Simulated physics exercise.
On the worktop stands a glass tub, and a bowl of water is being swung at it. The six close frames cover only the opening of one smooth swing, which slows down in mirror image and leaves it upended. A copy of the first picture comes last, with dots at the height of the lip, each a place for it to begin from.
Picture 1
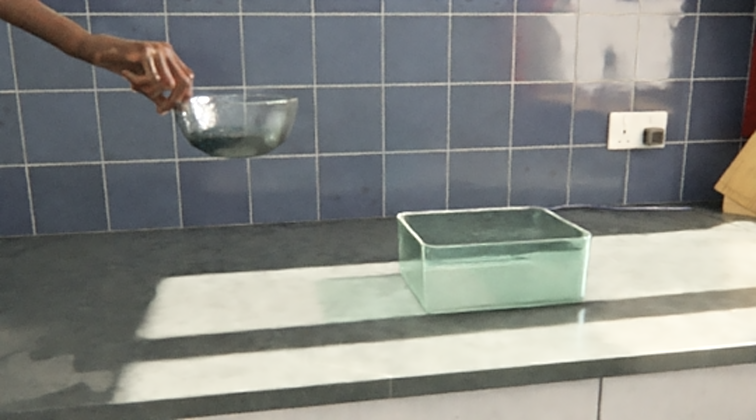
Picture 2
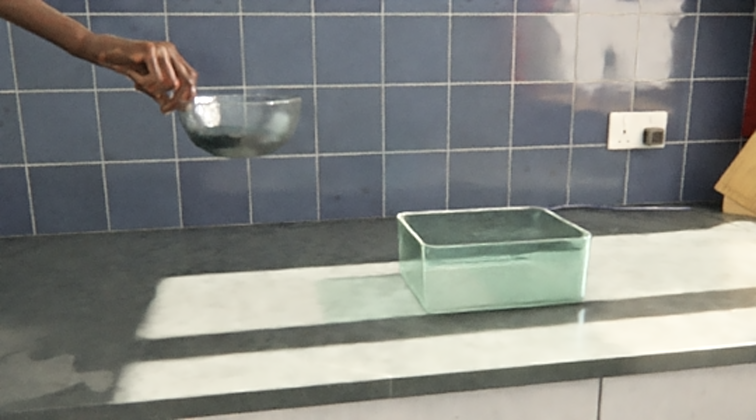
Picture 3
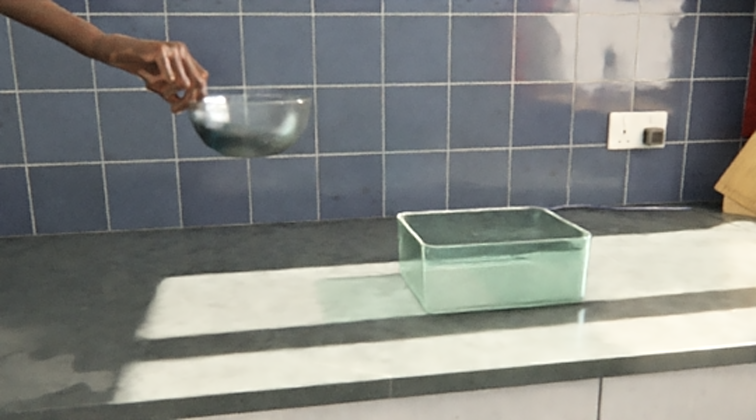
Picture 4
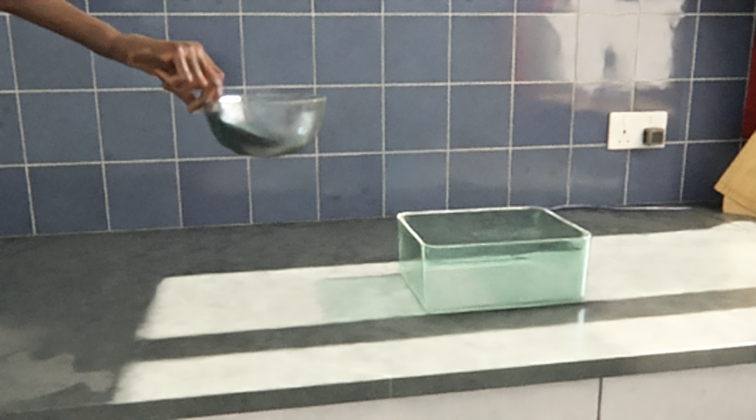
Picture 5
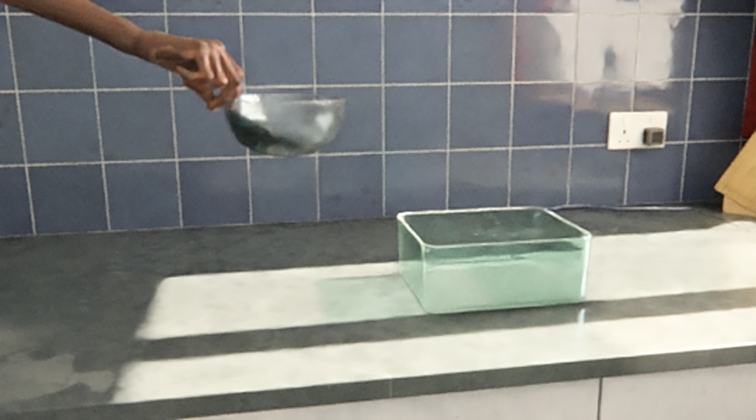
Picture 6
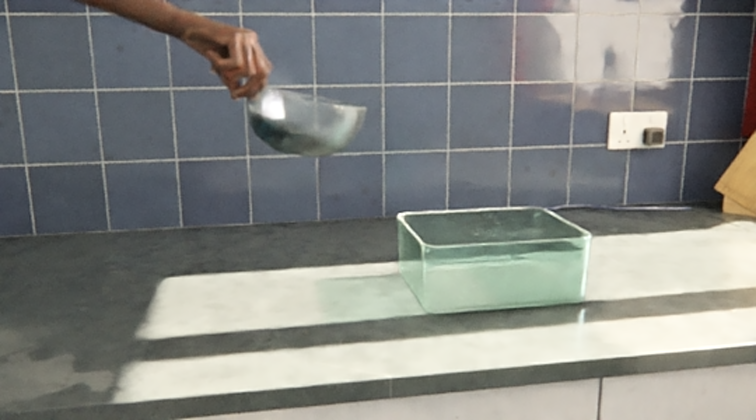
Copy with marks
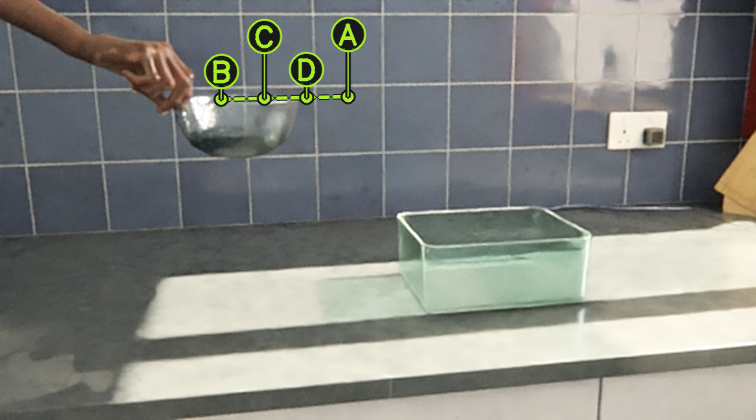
At the start, a hand at the upper left holds a clear glass bowl upright above a dark worktop, with a rectangular glass tub standing to the right. The hand carries the bowl rightward, slowly and then faster, and finally tilts it slightly, while the tub stays still.
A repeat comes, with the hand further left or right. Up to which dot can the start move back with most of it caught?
It is C.
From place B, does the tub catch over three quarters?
No, less.
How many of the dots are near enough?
Three.
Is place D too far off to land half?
No.
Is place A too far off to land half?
No.
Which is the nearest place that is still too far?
Here it is place B.
On the marked copy, A at (348, 96); B at (221, 99); C at (264, 98); D at (306, 97).
If A is chosen, about 89 % lands in the tub, 7 % falls short and 5 % goes beside or beyond.
If B is chosen, about 29 % lands in the tub, 68 % falls short and 4 % goes beside or beyond.
If C is chosen, about 66 % lands in the tub, 27 % falls short and 7 % goes beside or beyond.
If D is chosen, about 82 % lands in the tub, 7 % falls short and 10 % goes beside or beyond.
